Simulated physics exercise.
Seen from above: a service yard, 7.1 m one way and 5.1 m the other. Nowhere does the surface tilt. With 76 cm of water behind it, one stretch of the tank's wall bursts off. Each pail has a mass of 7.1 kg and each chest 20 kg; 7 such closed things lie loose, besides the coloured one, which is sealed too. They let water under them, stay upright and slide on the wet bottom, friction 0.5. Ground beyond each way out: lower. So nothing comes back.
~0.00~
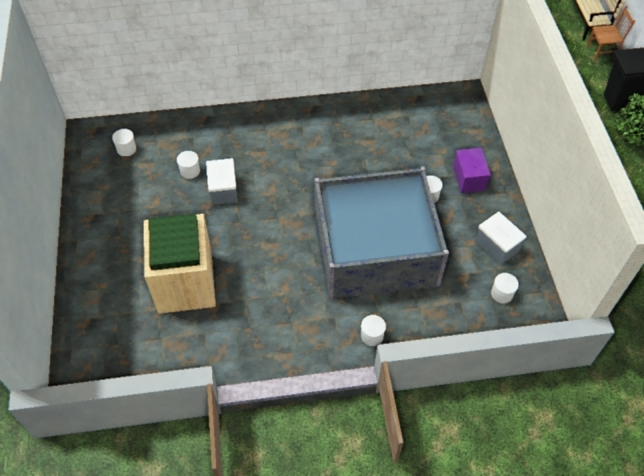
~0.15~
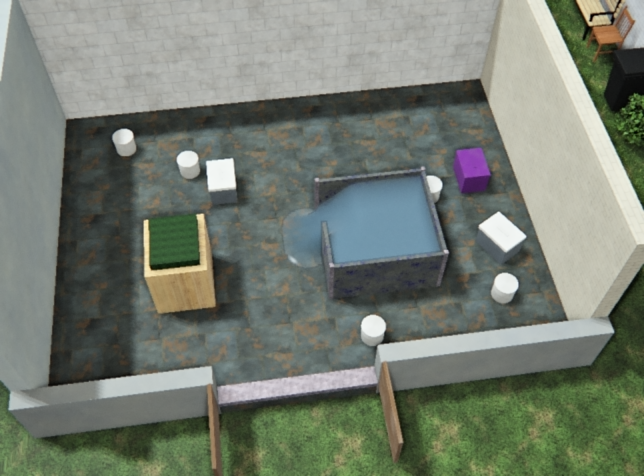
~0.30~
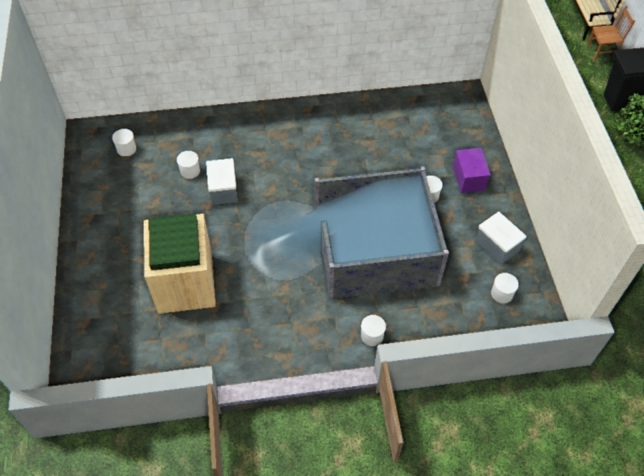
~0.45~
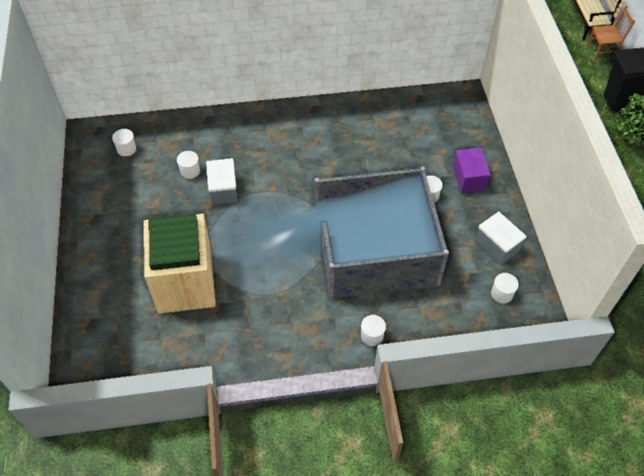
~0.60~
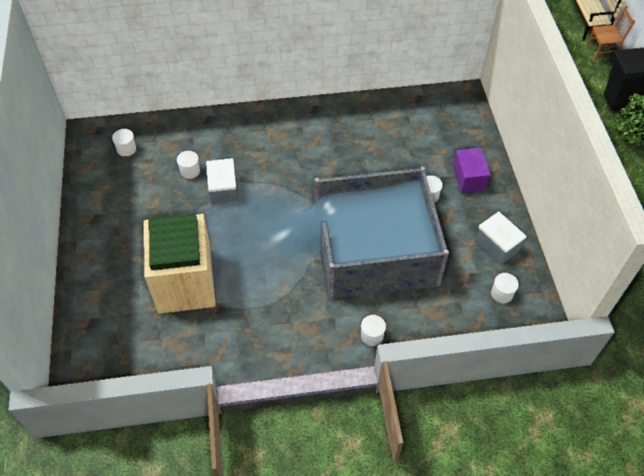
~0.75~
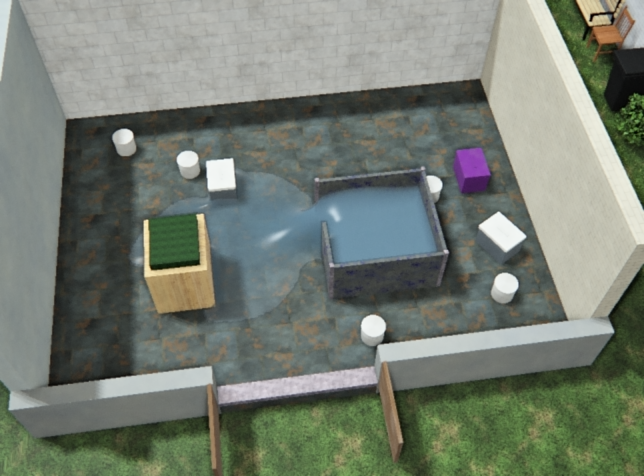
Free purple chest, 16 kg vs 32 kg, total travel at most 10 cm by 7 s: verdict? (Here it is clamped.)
Verdict: Lighter suffices.
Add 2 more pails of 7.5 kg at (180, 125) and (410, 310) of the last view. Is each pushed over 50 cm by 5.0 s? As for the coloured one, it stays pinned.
First one went beyond, second stayed within.
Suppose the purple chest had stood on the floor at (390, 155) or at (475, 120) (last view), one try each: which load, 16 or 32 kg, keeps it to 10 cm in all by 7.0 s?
At the first place the small mass does it, and at the second the small mass does it.
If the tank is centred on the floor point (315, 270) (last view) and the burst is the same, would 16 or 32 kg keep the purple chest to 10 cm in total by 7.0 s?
Well, in that case the lighter one is plenty.
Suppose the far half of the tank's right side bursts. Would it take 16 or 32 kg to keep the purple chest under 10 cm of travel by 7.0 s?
So no choice works.
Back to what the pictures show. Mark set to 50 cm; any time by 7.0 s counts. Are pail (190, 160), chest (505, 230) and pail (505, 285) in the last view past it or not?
Taking them in order: Beyond the mark, within the mark, within the mark.
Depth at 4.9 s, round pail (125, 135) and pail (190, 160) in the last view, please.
Depth approx. 8 cm / 9 cm.
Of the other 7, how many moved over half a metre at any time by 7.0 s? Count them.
The total is 3.
After 1.4 s the purple chest would be 0 cm from its start with 16 kg and 0 cm from its start with 32 kg; 0 cm of water round it then.
After 3.1 s the purple chest would be 0 cm from its start with 16 kg and 0 cm from its start with 32 kg; 0 cm of water round it then.
After 4.9 s the purple chest would be 0 cm from its start with 16 kg and 0 cm from its start with 32 kg; 0 cm of water round it then.
After 7.0 s the purple chest would be 0 cm from its start with 16 kg and 0 cm from its start with 32 kg; 0 cm of water round it then.
